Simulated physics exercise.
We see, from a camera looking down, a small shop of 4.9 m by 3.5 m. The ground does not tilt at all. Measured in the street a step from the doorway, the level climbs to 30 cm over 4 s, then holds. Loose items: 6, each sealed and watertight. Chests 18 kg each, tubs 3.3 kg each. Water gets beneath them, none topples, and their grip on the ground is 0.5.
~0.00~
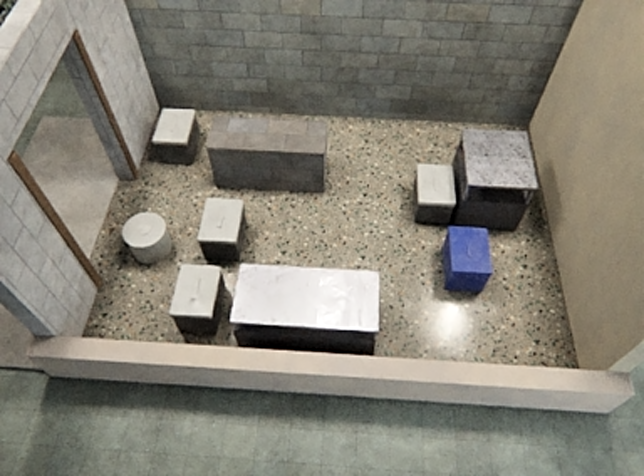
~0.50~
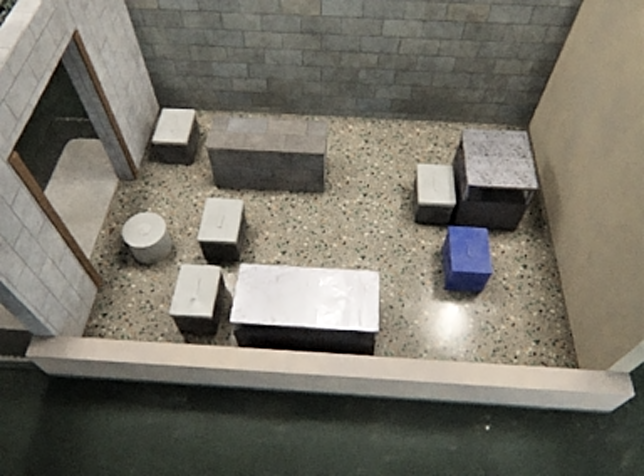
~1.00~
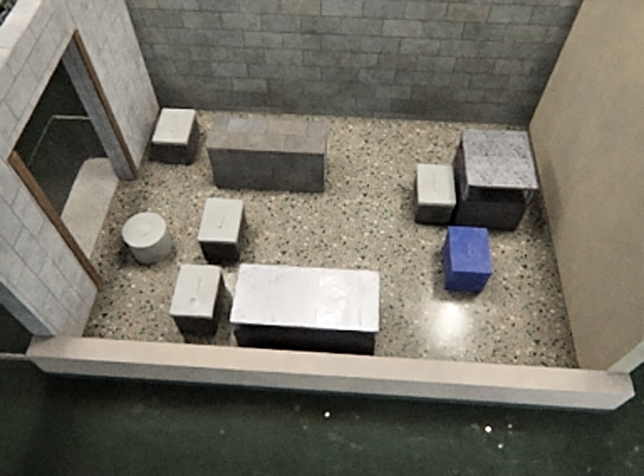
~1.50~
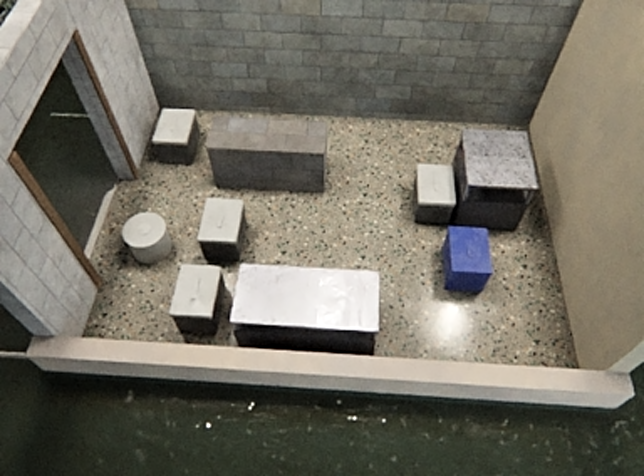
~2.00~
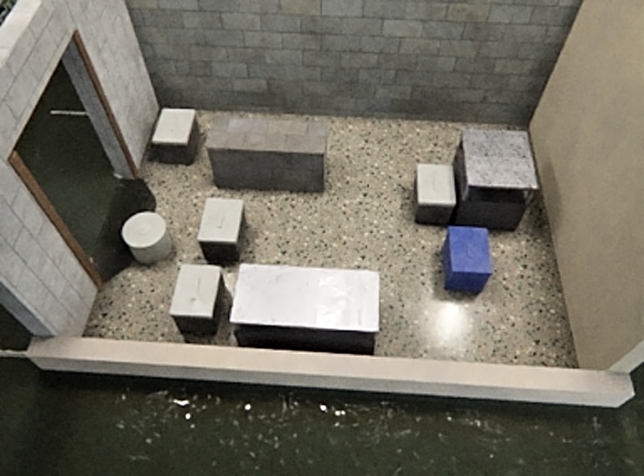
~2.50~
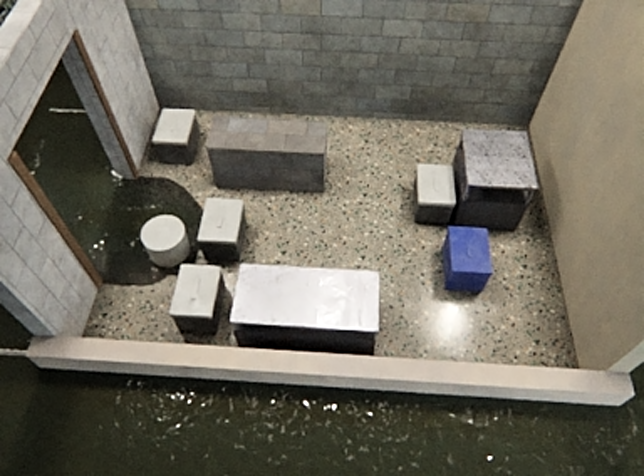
In a small tiled shop seen from above, pale blocks, a blue chest and low counters stand on a speckled floor while dark water covers the ground outside. The water reaches the doorway on the left, then spreads inside in a rounded patch, and the round tub near it shifts slightly right.
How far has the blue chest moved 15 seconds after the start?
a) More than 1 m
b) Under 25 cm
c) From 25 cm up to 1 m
From 25 cm up to 1 m.
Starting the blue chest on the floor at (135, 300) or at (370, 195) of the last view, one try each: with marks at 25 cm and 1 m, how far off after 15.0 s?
I'd expect it to get swept far off the first time and to get swept far off the second time.
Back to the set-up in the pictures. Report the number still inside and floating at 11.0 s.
Answer: 6.
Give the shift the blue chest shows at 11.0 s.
Displacement by then near 100 cm.
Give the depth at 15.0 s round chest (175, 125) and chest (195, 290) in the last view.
Some 27 cm at the first, some 24 cm at the second.
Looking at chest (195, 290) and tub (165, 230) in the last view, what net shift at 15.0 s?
They sit 80 cm and 300 cm away, in the order given.
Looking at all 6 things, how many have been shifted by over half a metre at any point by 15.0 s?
The total is 6.
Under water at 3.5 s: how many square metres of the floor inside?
I'd estimate close to 3.5 m2.
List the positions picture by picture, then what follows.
The first picture shows the blue chest at (470, 249) rests on the ground; water covers 0.0 m2; 0 of 6 have shifted.
The second picture shows the blue chest at (470, 249) rests on the ground; water covers 0.0 m2; 0 of 6 have shifted.
The third picture shows the blue chest at (470, 249), on the bottom; water covers 0.0 m2; 0 of 6 have shifted.
The fourth picture shows the blue chest at (470, 249) rests on the ground; water covers 0.0 m2; 0 of 6 have shifted.
The fifth picture shows the blue chest at (470, 249), on the bottom; water covers 0.3 m2; 0 of 6 have shifted.
The sixth picture shows the blue chest at (470, 249) rests on the ground; water covers 1.1 m2; 1 of 6 have shifted.
After 3.5 s the blue chest is near (470, 249), 0.0 m from its start, aground; 1 afloat.
After 6.8 s the blue chest is near (560, 267), 0.9 m from its start, afloat; 4 afloat.
After 11.0 s the blue chest is near (497, 331), 1.0 m from its start, afloat; 6 afloat.
After 15.0 s the blue chest is near (500, 295), 0.6 m from its start, afloat; 6 afloat.
